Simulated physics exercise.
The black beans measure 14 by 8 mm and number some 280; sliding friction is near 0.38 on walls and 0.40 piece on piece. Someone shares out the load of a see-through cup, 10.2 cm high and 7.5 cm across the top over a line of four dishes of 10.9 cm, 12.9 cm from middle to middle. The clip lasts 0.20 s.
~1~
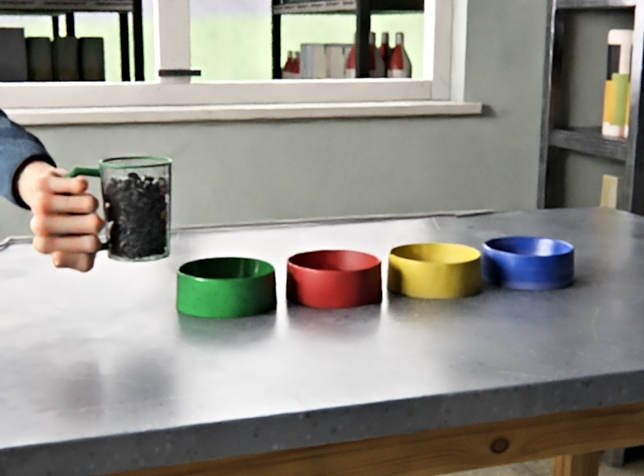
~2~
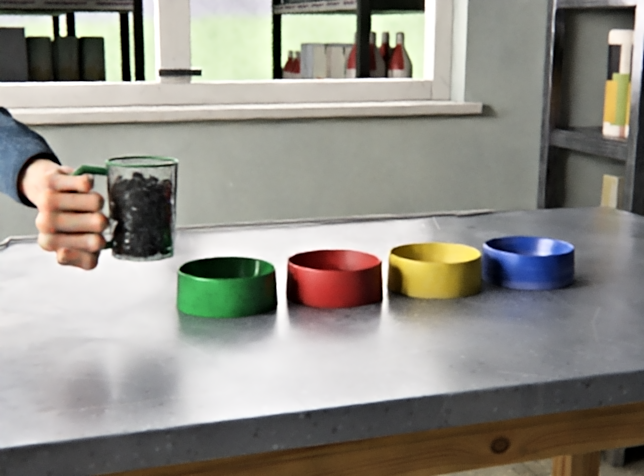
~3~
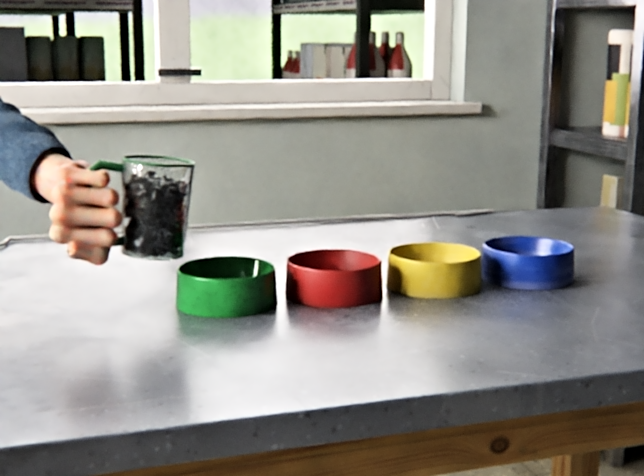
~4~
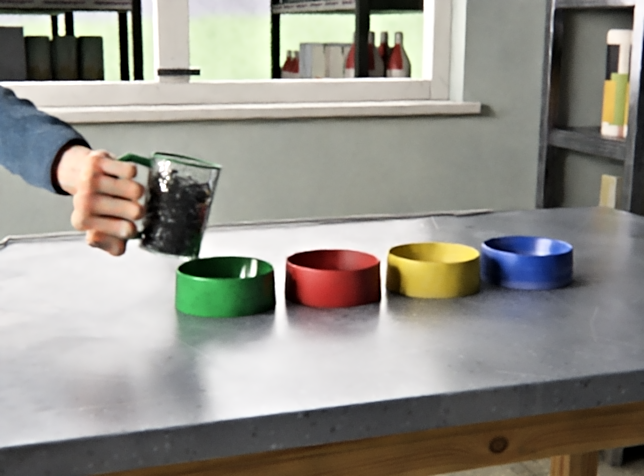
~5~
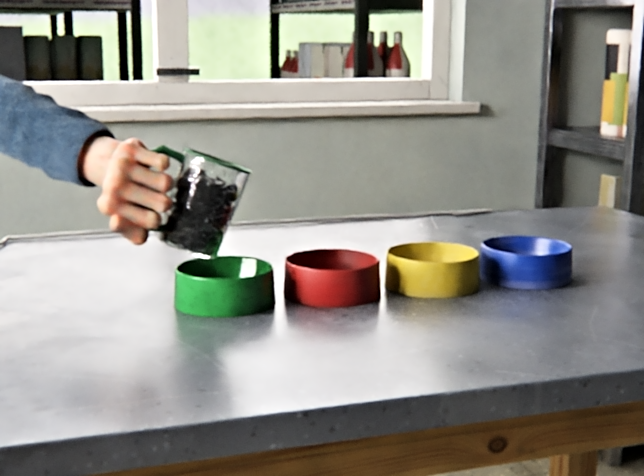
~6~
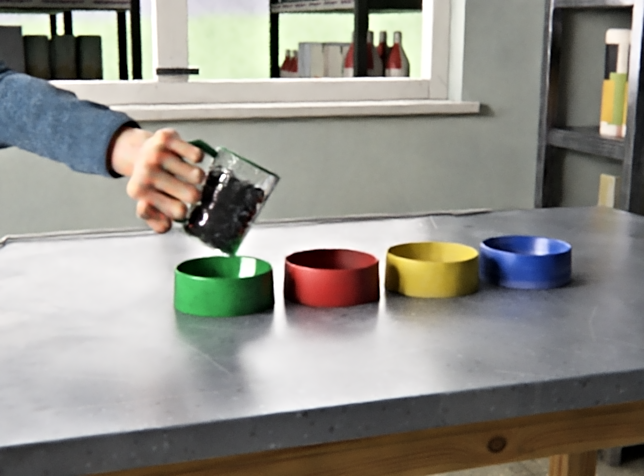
Hand moving a clear cup of black beans rightward above a green dish while tilting it, beside red, yellow and blue dishes.
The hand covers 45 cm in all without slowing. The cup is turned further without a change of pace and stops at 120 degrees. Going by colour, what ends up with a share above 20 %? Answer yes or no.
Red no, blue yes, green no, yellow no, counter yes.
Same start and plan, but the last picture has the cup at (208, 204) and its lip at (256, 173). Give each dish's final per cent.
Red 0, blue 80, green 0, yellow 0.
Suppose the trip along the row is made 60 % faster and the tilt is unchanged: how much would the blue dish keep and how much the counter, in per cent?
In that case blue 50; counter 50.
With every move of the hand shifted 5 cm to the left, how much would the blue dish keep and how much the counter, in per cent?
Then: Blue 90; counter 10.
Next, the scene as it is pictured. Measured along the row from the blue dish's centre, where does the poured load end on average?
About 5 cm to its right.
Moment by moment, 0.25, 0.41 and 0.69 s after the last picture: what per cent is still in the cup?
About 100, 95, 0.
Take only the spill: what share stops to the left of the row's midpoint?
Some 0 per cent.
Then, 0.25 s after the last picture, tilt 78 degrees; cup holds 100 %.
Then, 0.41 s after the last picture, tilt 110 degrees; cup holds 95 %, blue 5 %.
Then, 0.69 s after the last picture, tilt 120 degrees; cup holds 0 %, blue 70 %.
In the end, red 0 %, blue 70 %, green 0 %, yellow 0 %, counter 30 %.
